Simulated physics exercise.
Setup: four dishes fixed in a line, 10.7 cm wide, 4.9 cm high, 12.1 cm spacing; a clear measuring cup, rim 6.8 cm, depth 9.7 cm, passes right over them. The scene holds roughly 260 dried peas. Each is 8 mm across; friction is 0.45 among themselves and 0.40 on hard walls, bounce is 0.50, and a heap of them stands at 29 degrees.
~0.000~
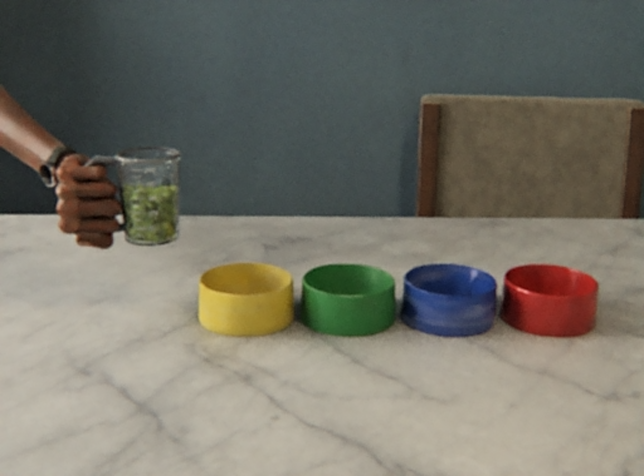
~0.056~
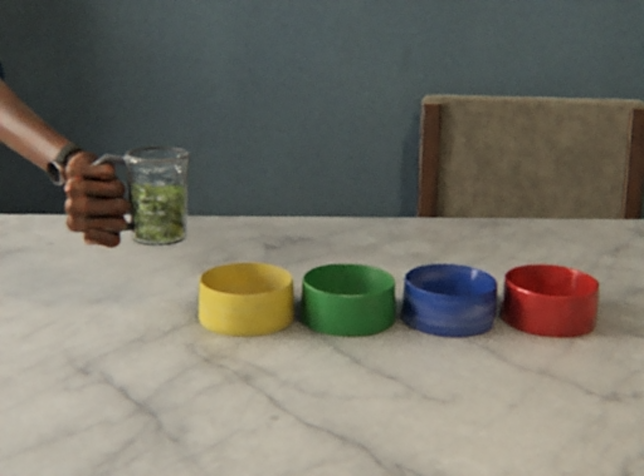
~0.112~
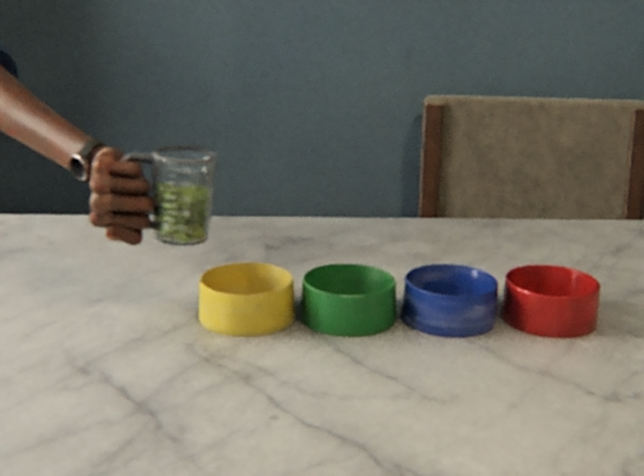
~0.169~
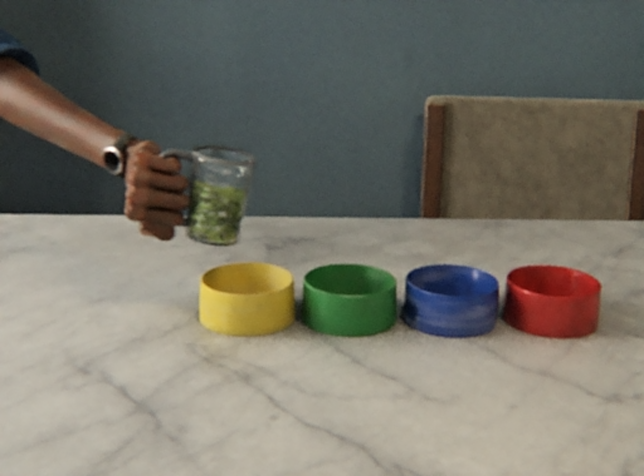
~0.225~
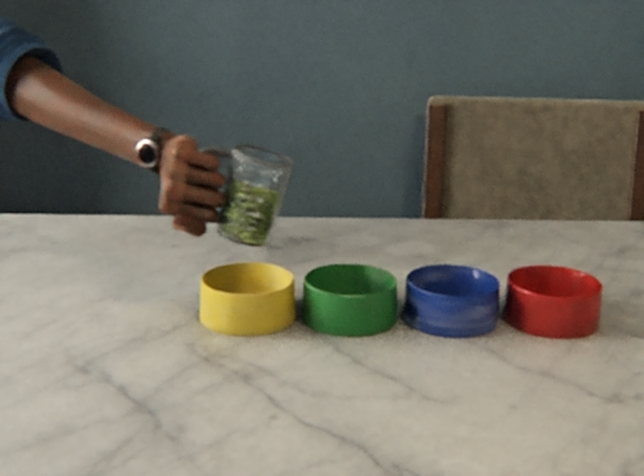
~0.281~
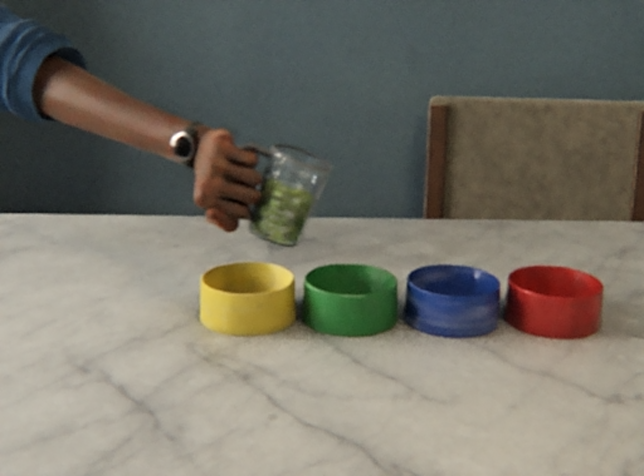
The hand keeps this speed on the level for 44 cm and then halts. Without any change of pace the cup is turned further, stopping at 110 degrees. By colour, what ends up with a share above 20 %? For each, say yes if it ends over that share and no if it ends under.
As I see it, red: It will collect a share beyond a fifth; blue: It will collect a share of a fifth or less; green: It will collect a share of a fifth or less; yellow: It will collect a share of a fifth or less; counter: It will collect a share of a fifth or less.
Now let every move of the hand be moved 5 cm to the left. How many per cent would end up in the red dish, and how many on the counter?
Shares would be red 100 and counter 0.
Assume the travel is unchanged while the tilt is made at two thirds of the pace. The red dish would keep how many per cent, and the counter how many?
I'd expect red to end at 90 and the counter at 10.
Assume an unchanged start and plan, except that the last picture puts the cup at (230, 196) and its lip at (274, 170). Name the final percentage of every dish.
Then red 60, blue 0, green 0, and yellow 0.
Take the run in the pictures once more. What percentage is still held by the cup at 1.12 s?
About 100 %.
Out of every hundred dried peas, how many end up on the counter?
I'd put it near 10 per cent.
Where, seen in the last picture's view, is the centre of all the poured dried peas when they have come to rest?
After settling, the middle sits near (565, 307).
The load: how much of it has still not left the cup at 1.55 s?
It comes out close to 55 per cent.
After 0.79 s, tilt 63 degrees; cup holds 100 %.
Then, at 1.12 s, tilt 91 degrees; cup holds 100 %.
After 1.55 s, tilt 110 degrees; cup holds 55 %, red 35 %.
By 2.6 s all is still; red 90 %, blue 0 %, green 0 %, yellow 0 %, counter 10 %.
